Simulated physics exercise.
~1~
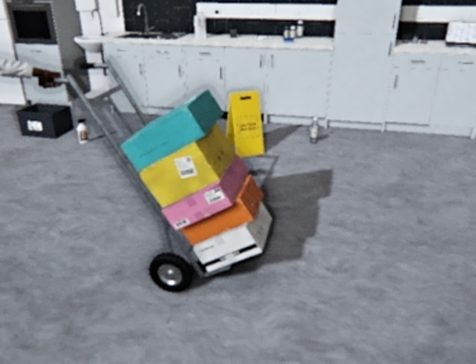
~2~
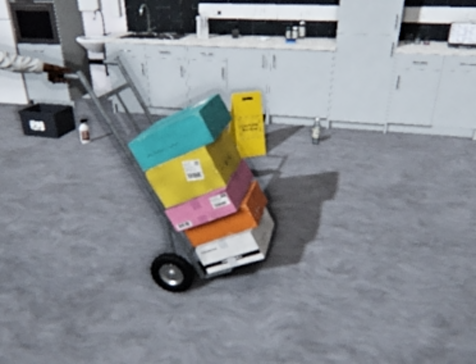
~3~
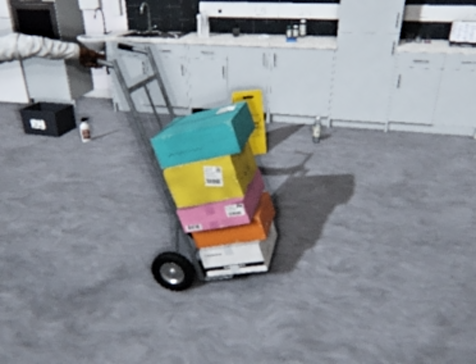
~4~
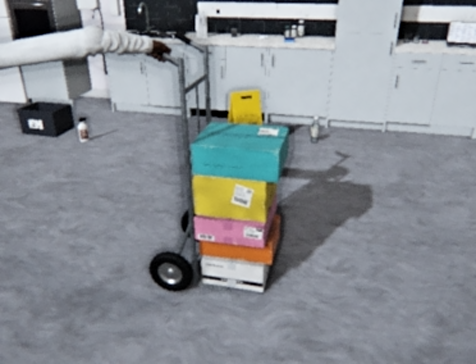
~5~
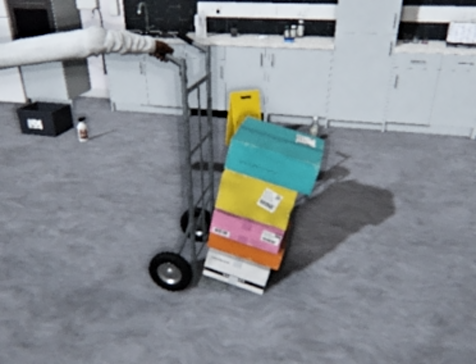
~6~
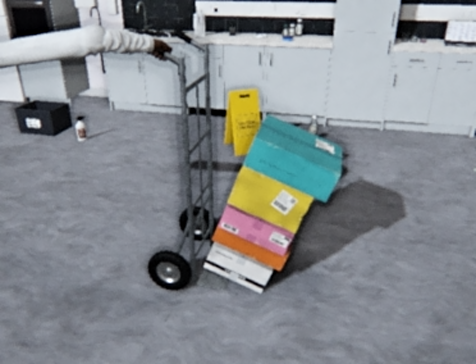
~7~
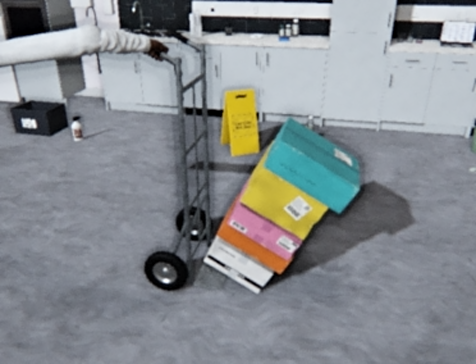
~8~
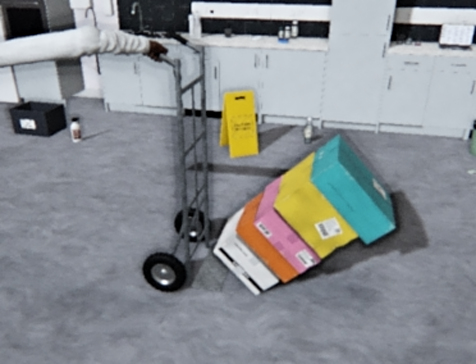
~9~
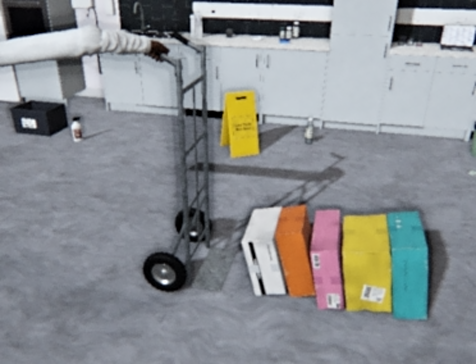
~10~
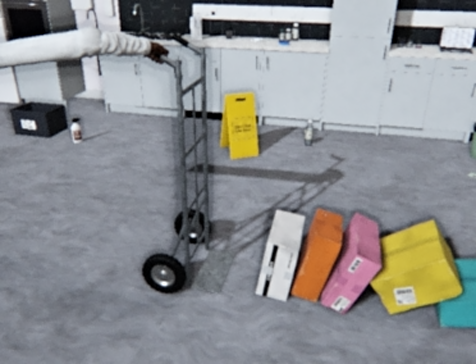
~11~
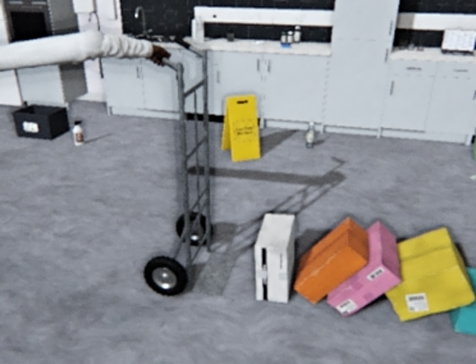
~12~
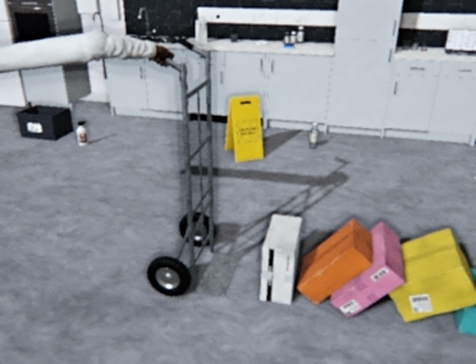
Five stacked boxes topple right off a hand truck as an arm tips it upright.
